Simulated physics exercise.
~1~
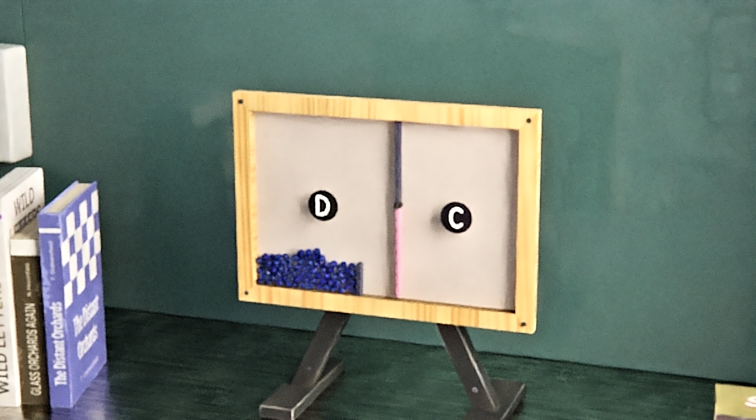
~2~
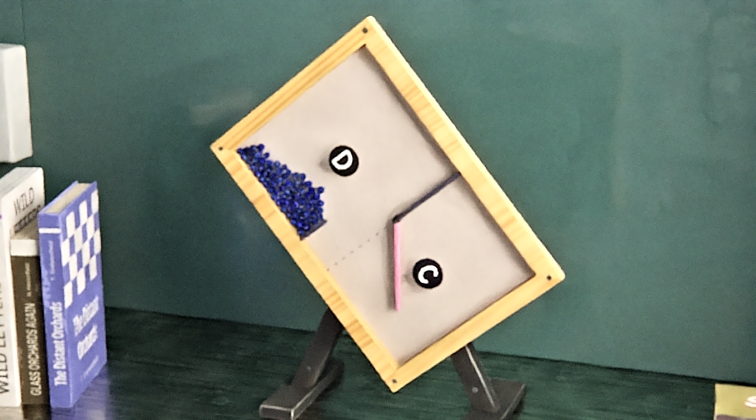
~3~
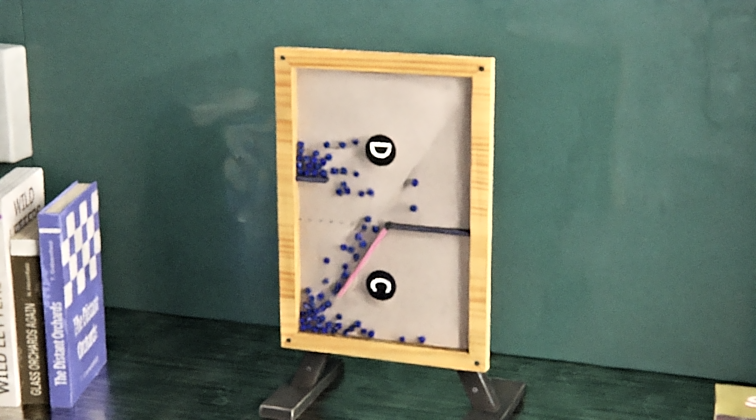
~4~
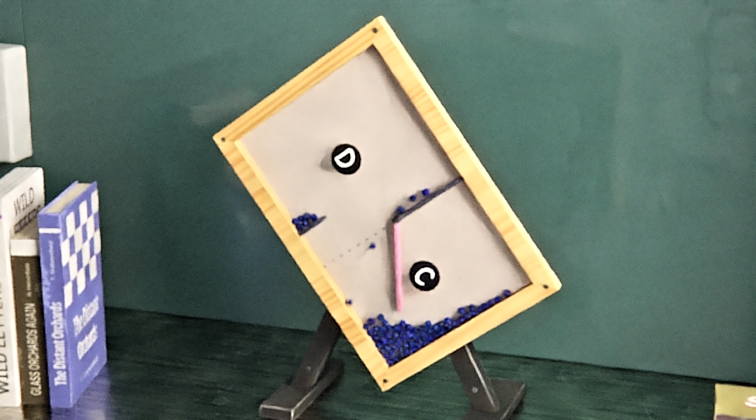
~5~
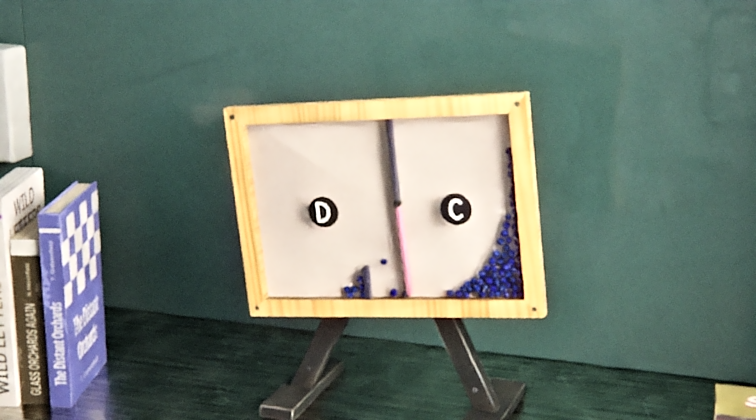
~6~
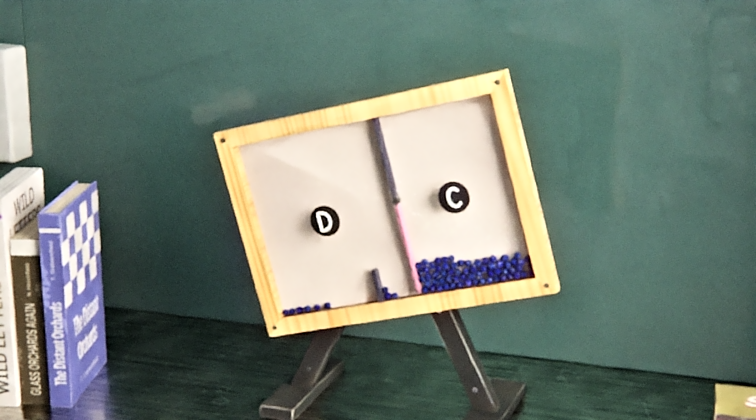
A wooden-framed, flat case of dark blue beads stands on splayed dark legs before a green wall, seen from the front by a still camera, with books at left. Beads lie low on the side marked D, left of a dark divider and pink flap. The case turns clockwise until upright, and beads spill past the open flap into the side marked C. It swings back past level, tilting slightly anticlockwise, and the flap shuts. Most beads finally rest in a flat layer under C, with a few left under D.
